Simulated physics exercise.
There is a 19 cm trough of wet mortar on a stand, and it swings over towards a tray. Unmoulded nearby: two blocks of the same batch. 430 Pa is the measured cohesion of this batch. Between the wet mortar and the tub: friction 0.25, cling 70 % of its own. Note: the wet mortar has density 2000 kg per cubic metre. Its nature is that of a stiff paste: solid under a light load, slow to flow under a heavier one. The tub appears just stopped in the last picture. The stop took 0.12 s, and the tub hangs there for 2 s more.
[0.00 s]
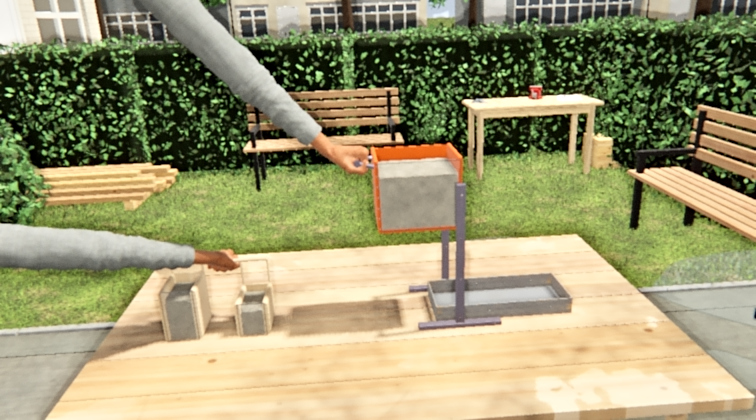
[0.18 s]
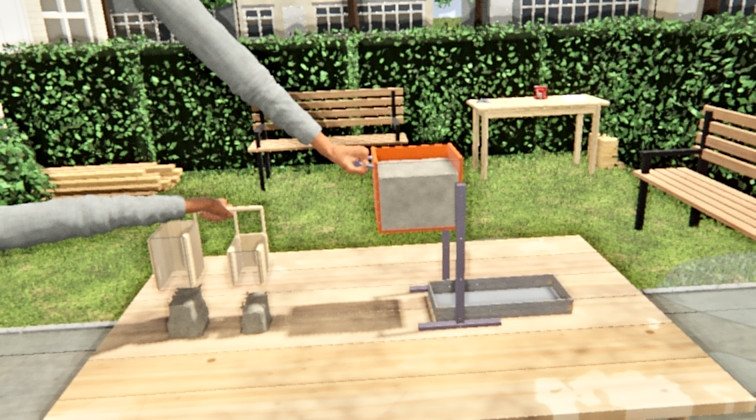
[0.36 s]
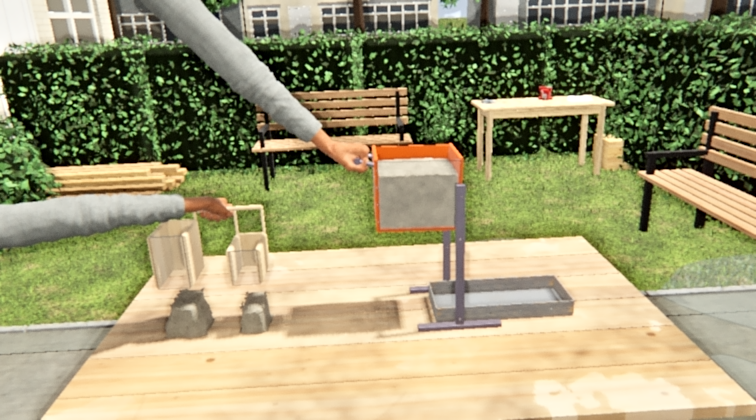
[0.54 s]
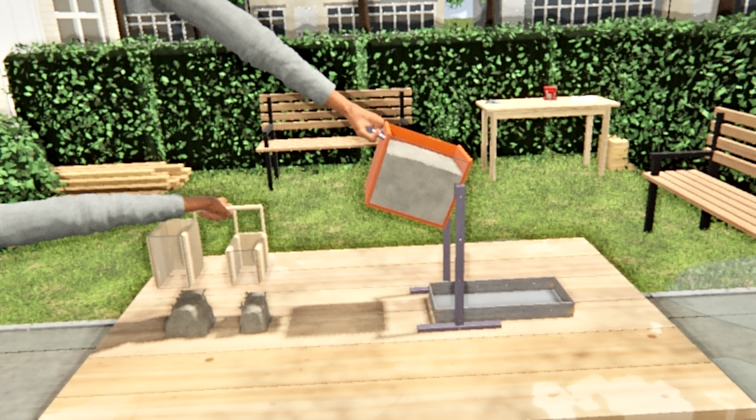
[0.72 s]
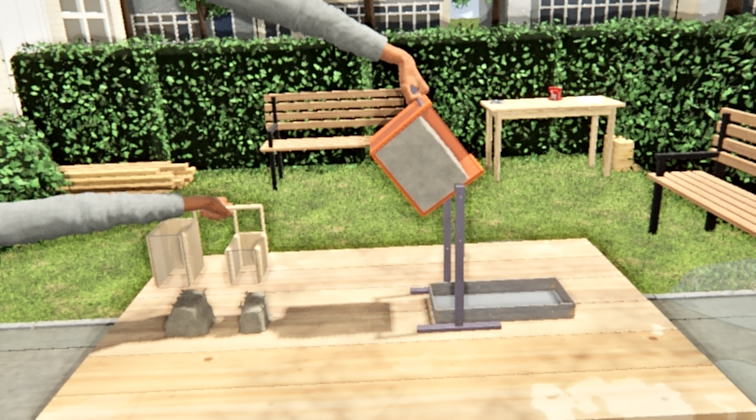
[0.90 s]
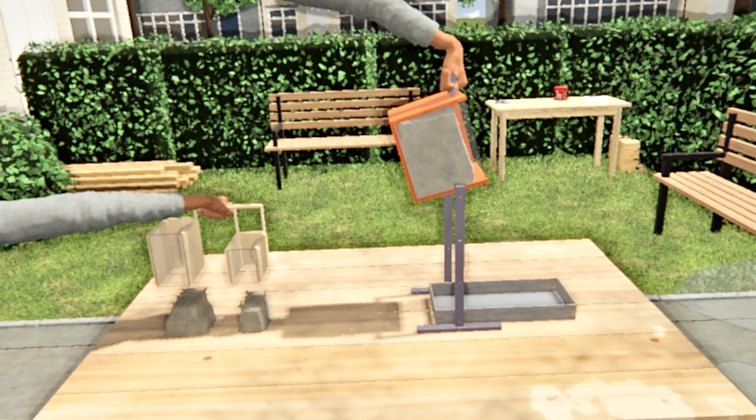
Two grey-sleeved arms reach in from the left over a pale wooden table in a garden with a hedge, benches and a small side table, seen from slightly above. The lower hand lifts two clear moulds off grey blocks, which slump a little, beside an orange-edged tub of grey mortar on a purple stand and a grey tray. The upper hand then swings the tub up and steeply over rightward, while the view drifts slightly left.
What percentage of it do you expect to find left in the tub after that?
About 79 percent is left in the tub.
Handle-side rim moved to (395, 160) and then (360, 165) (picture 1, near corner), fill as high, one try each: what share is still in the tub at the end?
First try about 100 per cent, second around 65 per cent.
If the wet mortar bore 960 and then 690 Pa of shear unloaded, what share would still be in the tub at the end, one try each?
100 in a hundred, followed by 100 in a hundred.
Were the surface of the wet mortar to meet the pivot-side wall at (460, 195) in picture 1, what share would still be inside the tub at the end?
I'd put it close to 100 in a hundred.
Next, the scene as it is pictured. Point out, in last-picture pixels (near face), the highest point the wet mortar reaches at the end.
Around (434, 135).
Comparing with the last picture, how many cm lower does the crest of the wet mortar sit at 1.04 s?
About 3 cm.
By 1.04 s, the tub is at 75 degrees and holds 99 %.
By 1.21 s, the tub is at 75 degrees and holds 92 %.
By 1.38 s, the tub is at 75 degrees and holds 84 %.
By 1.55 s, the tub is at 75 degrees and holds 81 %.
By 2.90 s, at the end, the tub is at 75 degrees and holds 79 %.
